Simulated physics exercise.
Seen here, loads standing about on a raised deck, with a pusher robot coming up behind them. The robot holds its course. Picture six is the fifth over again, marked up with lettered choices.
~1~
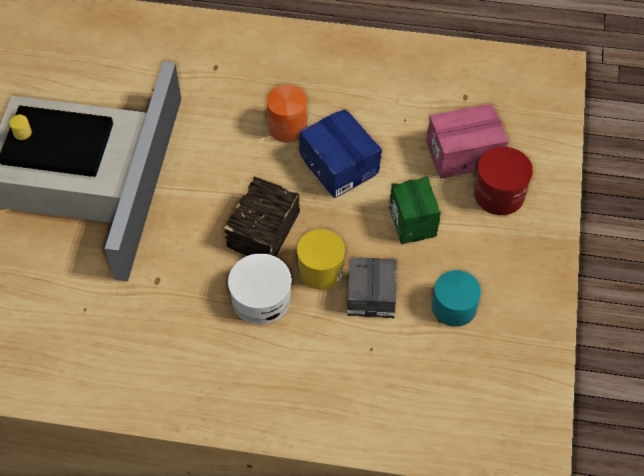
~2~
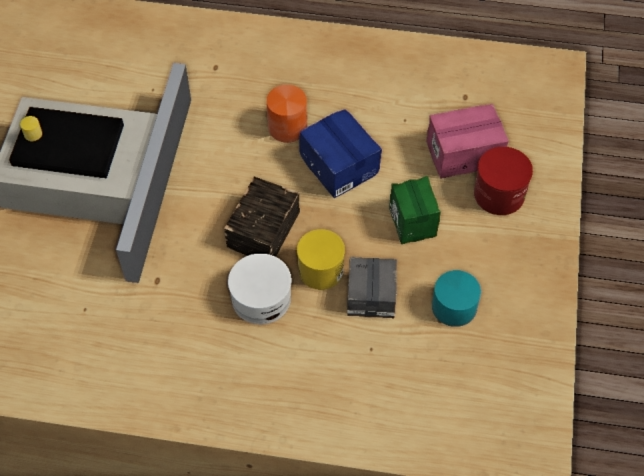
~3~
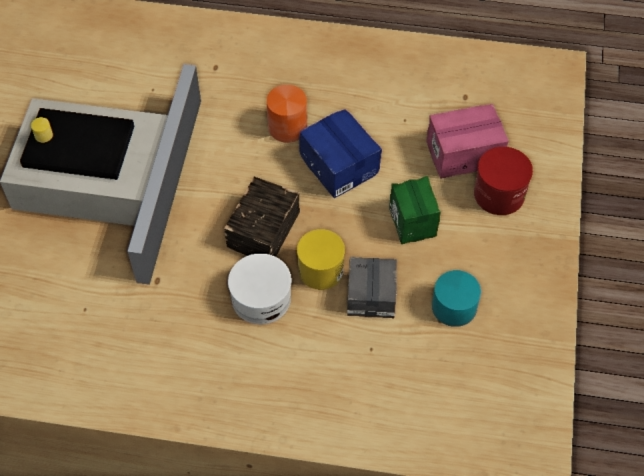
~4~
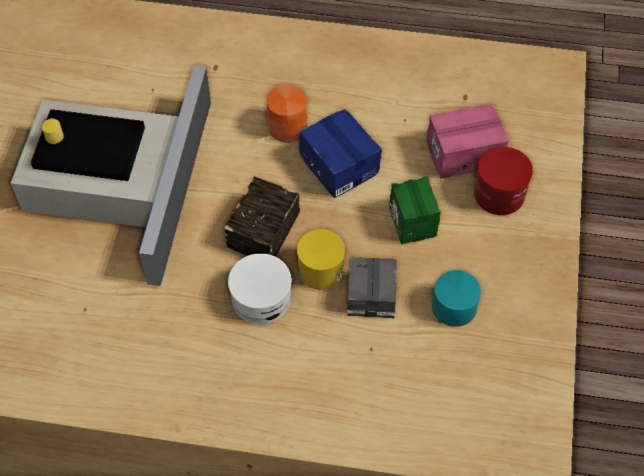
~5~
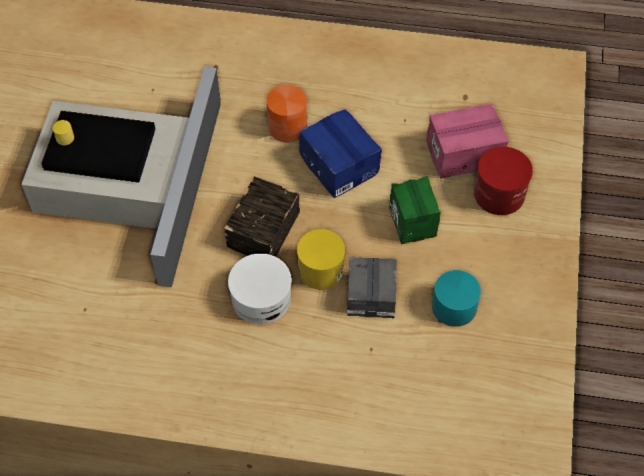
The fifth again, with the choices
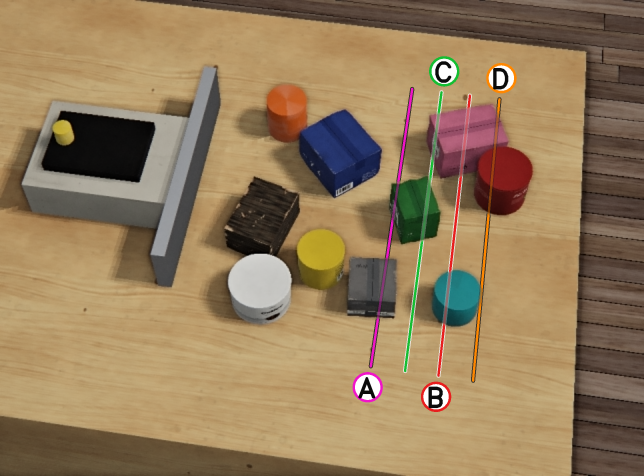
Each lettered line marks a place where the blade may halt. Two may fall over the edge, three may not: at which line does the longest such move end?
At D, and not beyond.
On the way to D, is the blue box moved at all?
By then, yes.
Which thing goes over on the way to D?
It is the turquoise canister.
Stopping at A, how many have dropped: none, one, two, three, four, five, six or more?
In all, none.
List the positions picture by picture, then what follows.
In the first picture, grey parcel (372, 288); blue box (340, 153); green parcel (414, 210).
In the second picture, robot (74, 142); orange canister (287, 114).
In the third picture, robot (86, 143); yellow pail (321, 260).
In the fourth picture, robot (96, 145); turquoise canister (456, 298).
In the fifth picture, robot (107, 146); white pail (260, 289); grey parcel (372, 288); blue box (340, 153).
On the copy, A at (393, 216); B at (455, 224); C at (425, 220); D at (487, 228).
On D. First, robot (213, 159); orange canister (337, 114); white pail (313, 296).
Then, robot (321, 173); turquoise canister (527, 303); pink parcel (501, 136).
Finally, robot (405, 184); turquoise canister over the edge; red pail (579, 193); one fallen.
By contrast, A is within the limit but short; B is within the limit but short; C is within the limit but short.
